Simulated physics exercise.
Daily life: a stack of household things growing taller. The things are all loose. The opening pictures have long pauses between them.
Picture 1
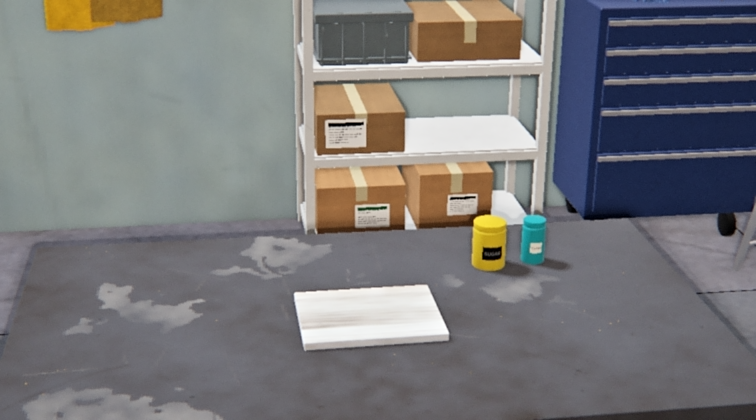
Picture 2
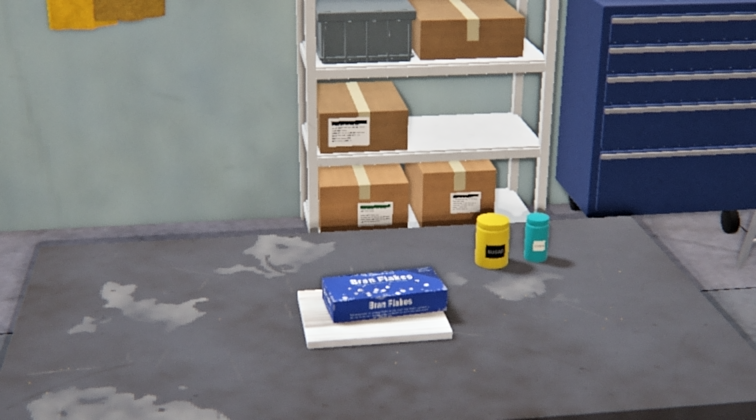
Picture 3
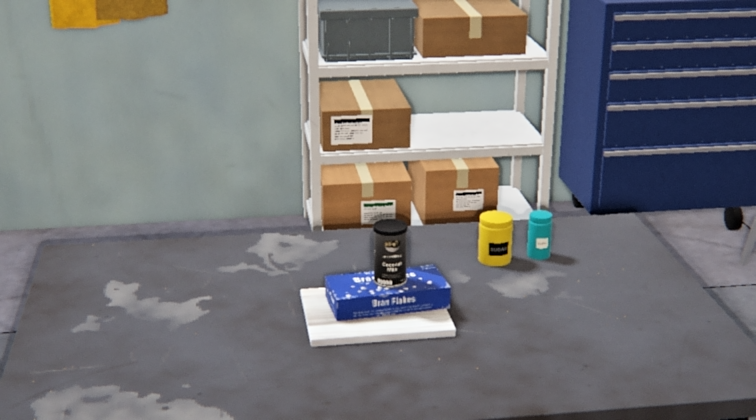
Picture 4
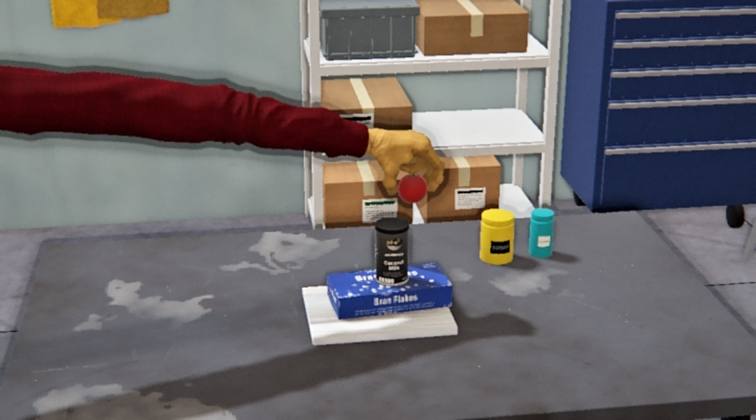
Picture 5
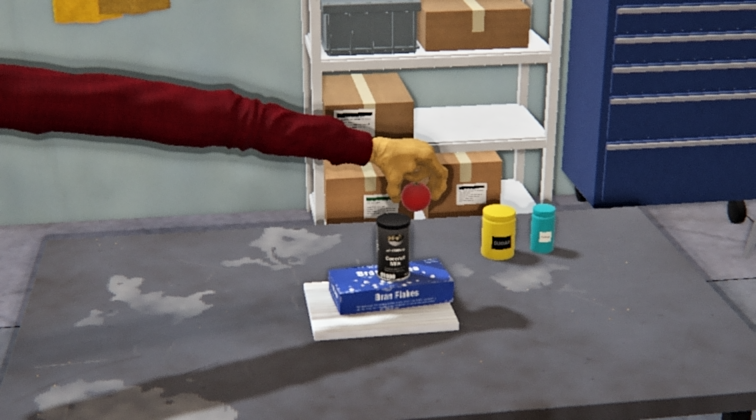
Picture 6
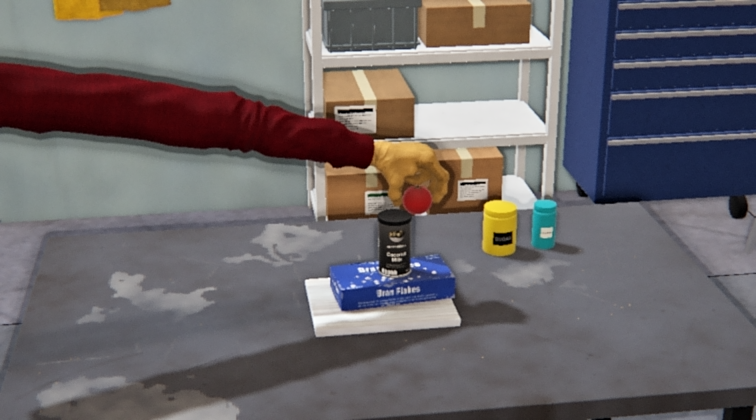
Gloved hand lowering a small red tomato onto a black tin, after a blue packet and the tin appear on a white board.
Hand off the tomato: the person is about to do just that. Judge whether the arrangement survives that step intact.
It is going to shed something.
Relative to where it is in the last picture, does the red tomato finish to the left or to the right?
Result: Further right.
Then, 0.30 s past the last view, red tomato now fallen.
Then, 0.40 s past the last view, things are still on the move.
Then, 1.90 s past the last view, nothing new.
Finally, fallen, red tomato; the other 5 still in place. Final places as the last picture's camera would see them, red tomato near (447, 254). The pile comes apart.
